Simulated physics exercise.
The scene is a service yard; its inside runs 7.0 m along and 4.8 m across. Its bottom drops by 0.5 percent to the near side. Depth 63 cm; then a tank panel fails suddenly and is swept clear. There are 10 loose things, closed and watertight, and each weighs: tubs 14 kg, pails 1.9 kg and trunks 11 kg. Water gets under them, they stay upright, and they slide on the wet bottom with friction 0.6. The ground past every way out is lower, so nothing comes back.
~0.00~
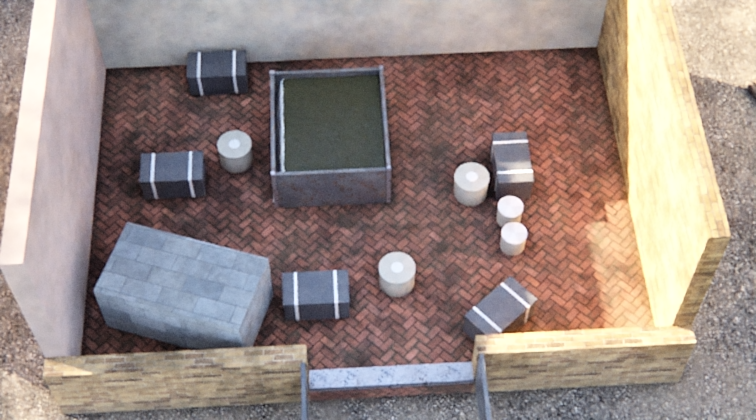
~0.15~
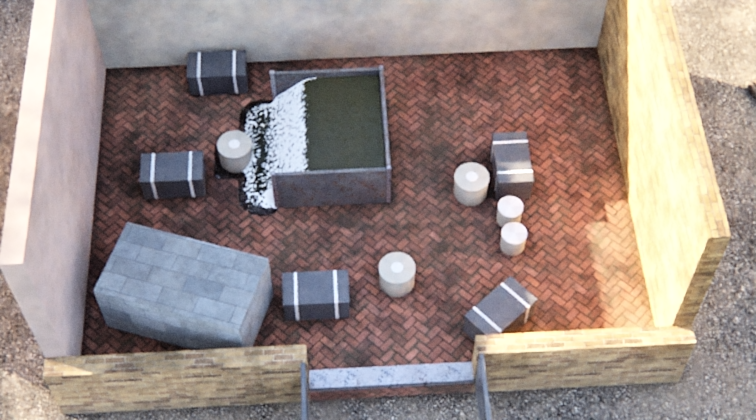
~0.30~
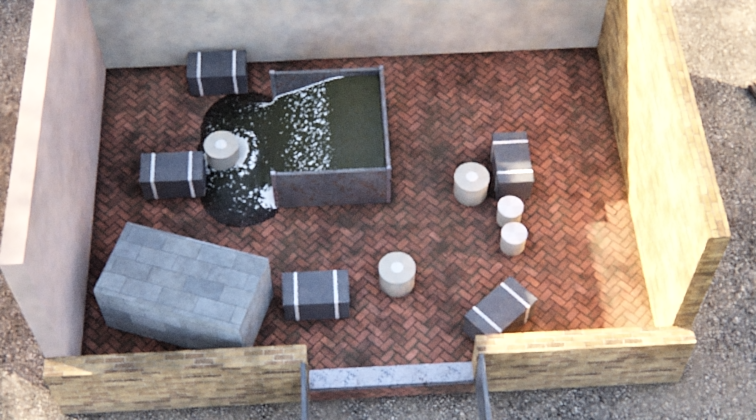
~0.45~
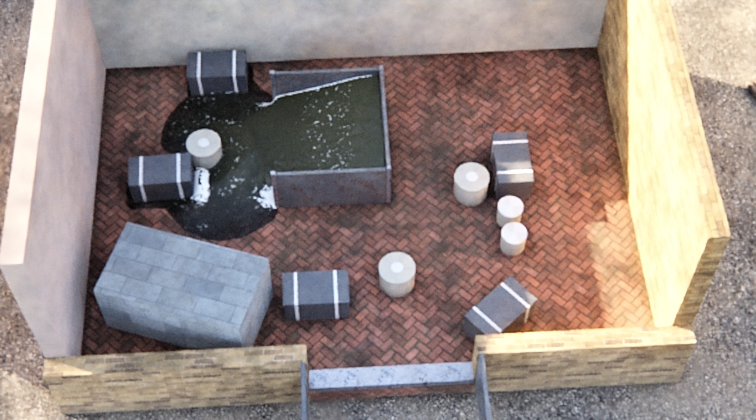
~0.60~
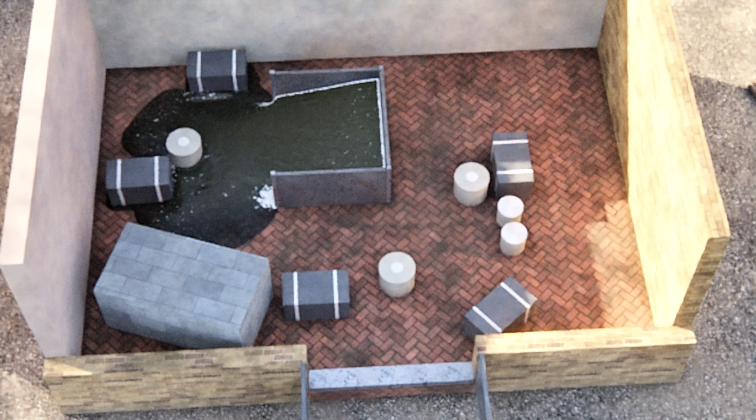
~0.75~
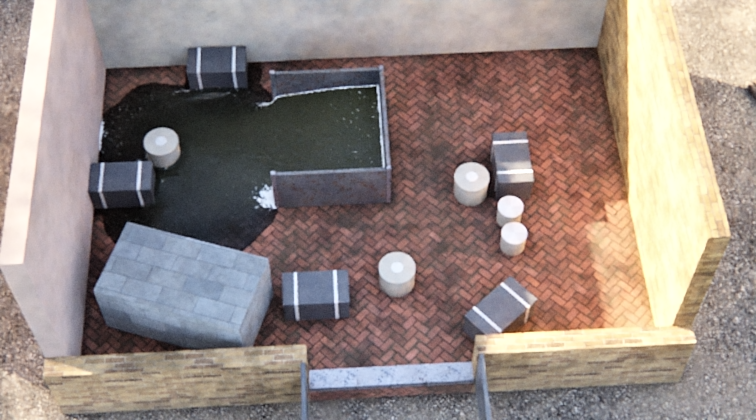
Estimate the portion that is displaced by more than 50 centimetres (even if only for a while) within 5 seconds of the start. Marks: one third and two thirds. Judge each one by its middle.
It does not reach a third.
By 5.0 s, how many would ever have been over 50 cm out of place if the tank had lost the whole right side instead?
Result: 5 of them.
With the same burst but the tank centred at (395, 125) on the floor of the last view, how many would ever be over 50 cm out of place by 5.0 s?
The count would be 4.
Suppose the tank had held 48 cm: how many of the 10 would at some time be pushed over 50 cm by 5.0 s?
Result: 3.
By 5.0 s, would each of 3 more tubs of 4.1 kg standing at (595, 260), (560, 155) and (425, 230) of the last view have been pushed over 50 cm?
In order: Within it, within it, within it.
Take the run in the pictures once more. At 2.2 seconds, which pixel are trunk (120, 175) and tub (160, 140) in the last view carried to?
They should sit about (122, 203) and (142, 113) in the last view.
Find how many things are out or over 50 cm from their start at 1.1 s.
Tally: 2.
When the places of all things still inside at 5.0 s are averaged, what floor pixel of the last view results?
Near (418, 221).
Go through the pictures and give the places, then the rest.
The first picture shows a tub at (234, 144), on the bottom; a trunk at (171, 166) rests on the ground; water covers 2.1 m2; 0 of 10 have shifted.
The second picture shows a tub at (234, 144) rests on the ground; a trunk at (171, 166) rests on the ground; 3.0 m2 under water; 0 of 10 have shifted.
The third picture shows a tub at (221, 144) rests on the ground, 17 cm from its start; a trunk at (171, 166) rests on the ground; 3.9 m2 under water; 1 of 10 have shifted.
The fourth picture shows a tub at (203, 143), on the bottom, 40 cm from its start; a trunk at (160, 169) rests on the ground, 15 cm from its start; water covers 5.0 m2; 2 of 10 have shifted.
The fifth picture shows a tub at (184, 142) rests on the ground, 66 cm from its start; a trunk at (138, 172), on the bottom, 43 cm from its start; water covers 6.4 m2; 2 of 10 have shifted.
The sixth picture shows a tub at (161, 141), on the bottom, 96 cm from its start; a trunk at (120, 176) rests on the ground, 66 cm from its start; 8.0 m2 under water; 3 of 10 have shifted.
After 1.1 s 2 of 10 are over 50 cm from their spots; 2 afloat.
After 2.2 s 2 of 10 are over 50 cm from their spots; 2 afloat.
After 3.5 s 3 of 10 are over 50 cm from their spots; 3 afloat.
After 5.0 s 2 of 10 are over 50 cm from their spots, and 3 have been at some point; 2 afloat.
